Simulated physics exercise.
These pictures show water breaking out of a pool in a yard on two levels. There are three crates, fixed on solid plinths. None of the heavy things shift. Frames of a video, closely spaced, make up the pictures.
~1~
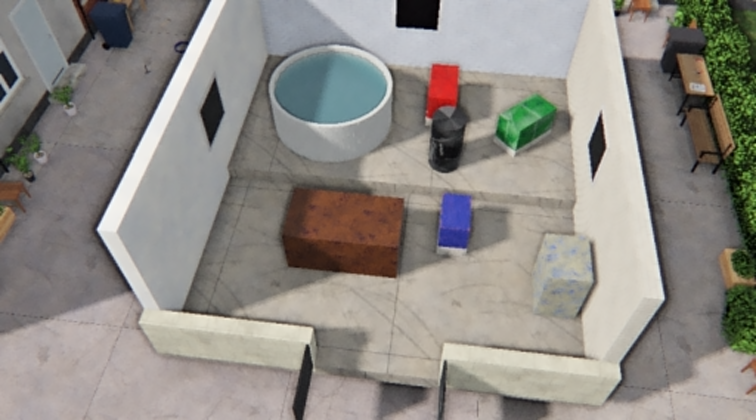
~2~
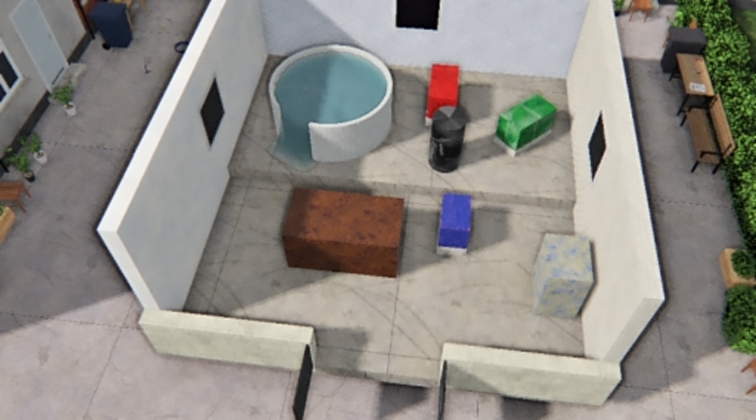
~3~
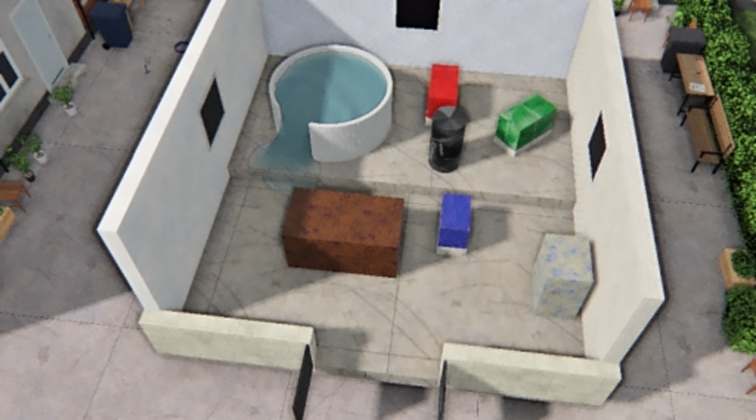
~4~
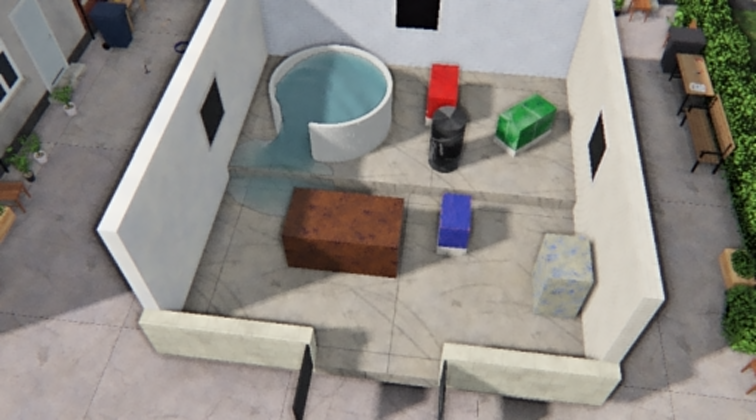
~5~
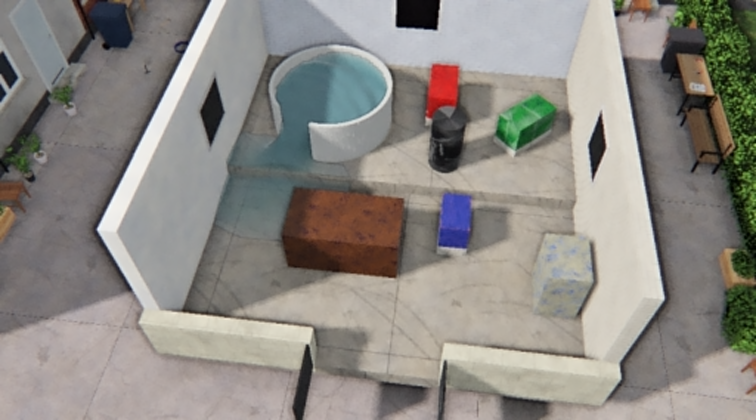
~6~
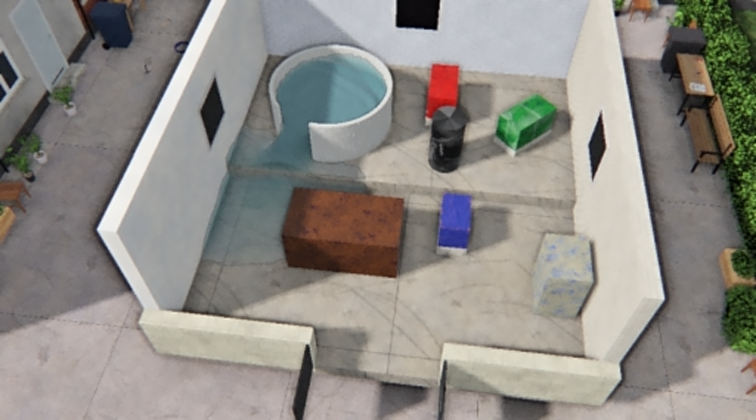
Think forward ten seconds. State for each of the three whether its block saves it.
The green crate is saved. The blue crate is saved. The red crate is saved.
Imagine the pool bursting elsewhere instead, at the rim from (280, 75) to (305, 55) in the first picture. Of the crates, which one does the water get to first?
Answer: The red one.
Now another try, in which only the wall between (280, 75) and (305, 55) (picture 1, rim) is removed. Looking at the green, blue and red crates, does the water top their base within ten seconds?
In that case the green crate is flooded, the blue crate is never flooded and the red crate is never flooded.
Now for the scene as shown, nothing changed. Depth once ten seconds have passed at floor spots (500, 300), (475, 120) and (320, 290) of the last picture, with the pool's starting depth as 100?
First 16, next 0, last 10 in a hundred.
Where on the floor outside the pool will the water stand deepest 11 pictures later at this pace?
Deepest spot: Around (175, 333).
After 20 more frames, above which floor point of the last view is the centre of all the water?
I'd mark it close to (313, 201).
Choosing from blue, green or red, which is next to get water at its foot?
My answer: The blue crate.
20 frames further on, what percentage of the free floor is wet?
Roughly 60 percent, I'd say.
A moment on, water covers 25 % of the floor; the green crate not reached, the blue crate not reached, the red crate not reached.
Next, water covers 35 % of the floor; the green crate not reached, the blue crate water round its plinth, the red crate not reached.
Then, water covers 60 % of the floor; the green crate not reached, the blue crate water round its plinth, the red crate not reached.
Later, water covers 70 % of the floor; the green crate not reached, the blue crate water round its plinth, the red crate not reached.
In the end, water covers 70 % of the floor; the green crate stayed above the water, the blue crate stayed above the water, the red crate stayed above the water.
